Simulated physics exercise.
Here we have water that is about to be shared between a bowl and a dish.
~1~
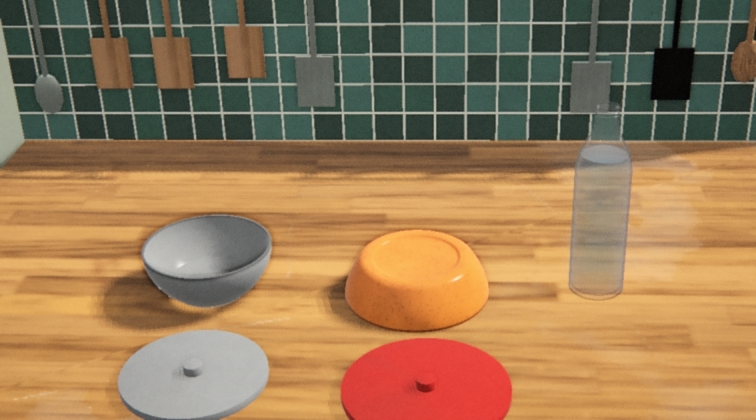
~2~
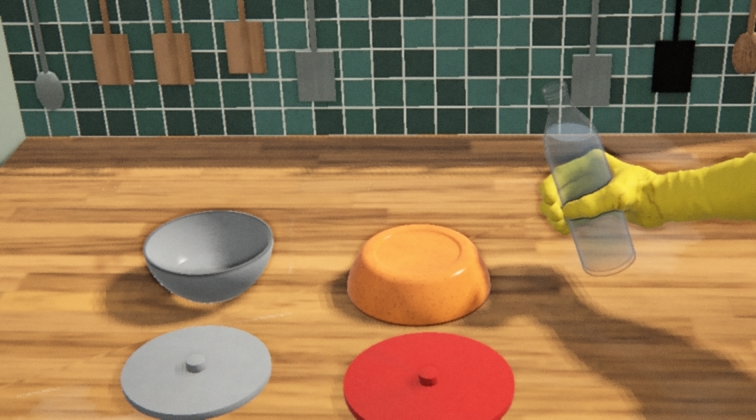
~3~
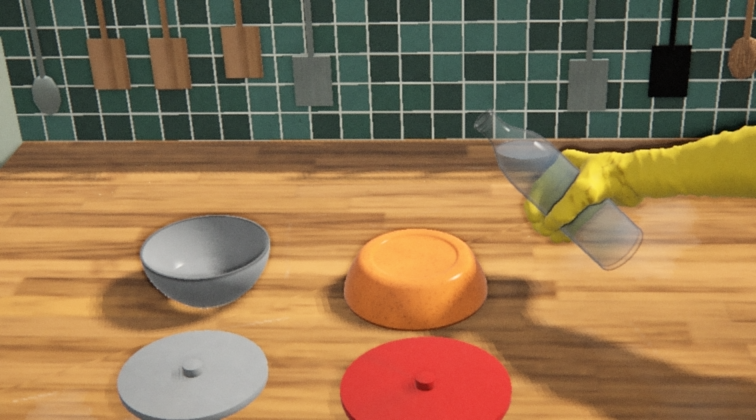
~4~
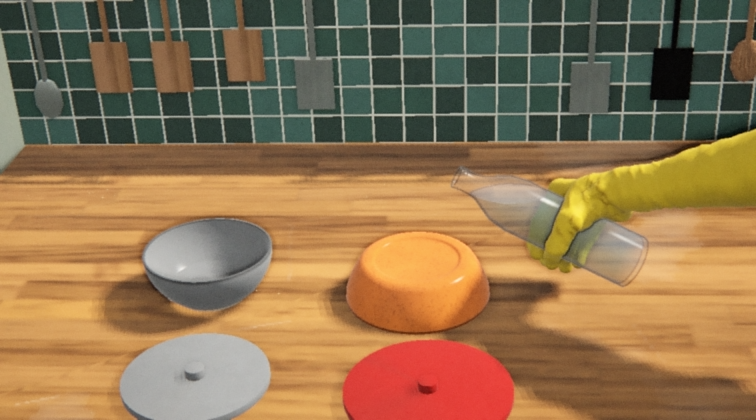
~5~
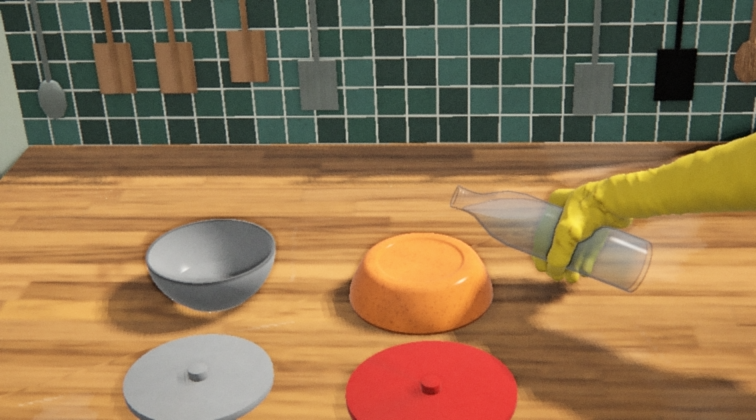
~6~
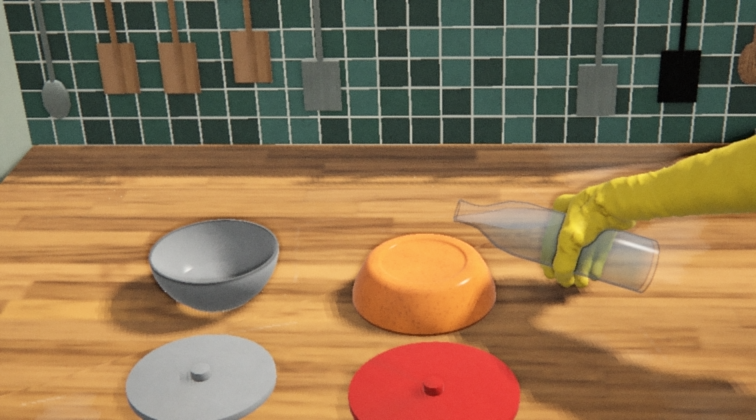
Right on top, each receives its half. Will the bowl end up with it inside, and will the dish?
The bowl holds it, the dish gets none.
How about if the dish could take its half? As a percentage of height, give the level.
Estimate: Approx. 35 % of height.
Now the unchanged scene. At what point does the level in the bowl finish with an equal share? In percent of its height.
I'd guess some 45 per cent.
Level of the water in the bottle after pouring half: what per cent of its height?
It sits at roughly 35 per cent of the height.
Soon after, it runs off the upturned base of the dish.
Later, the water goes into the bowl.
In the end, the dish is empty, in a puddle; the bowl has its share inside.
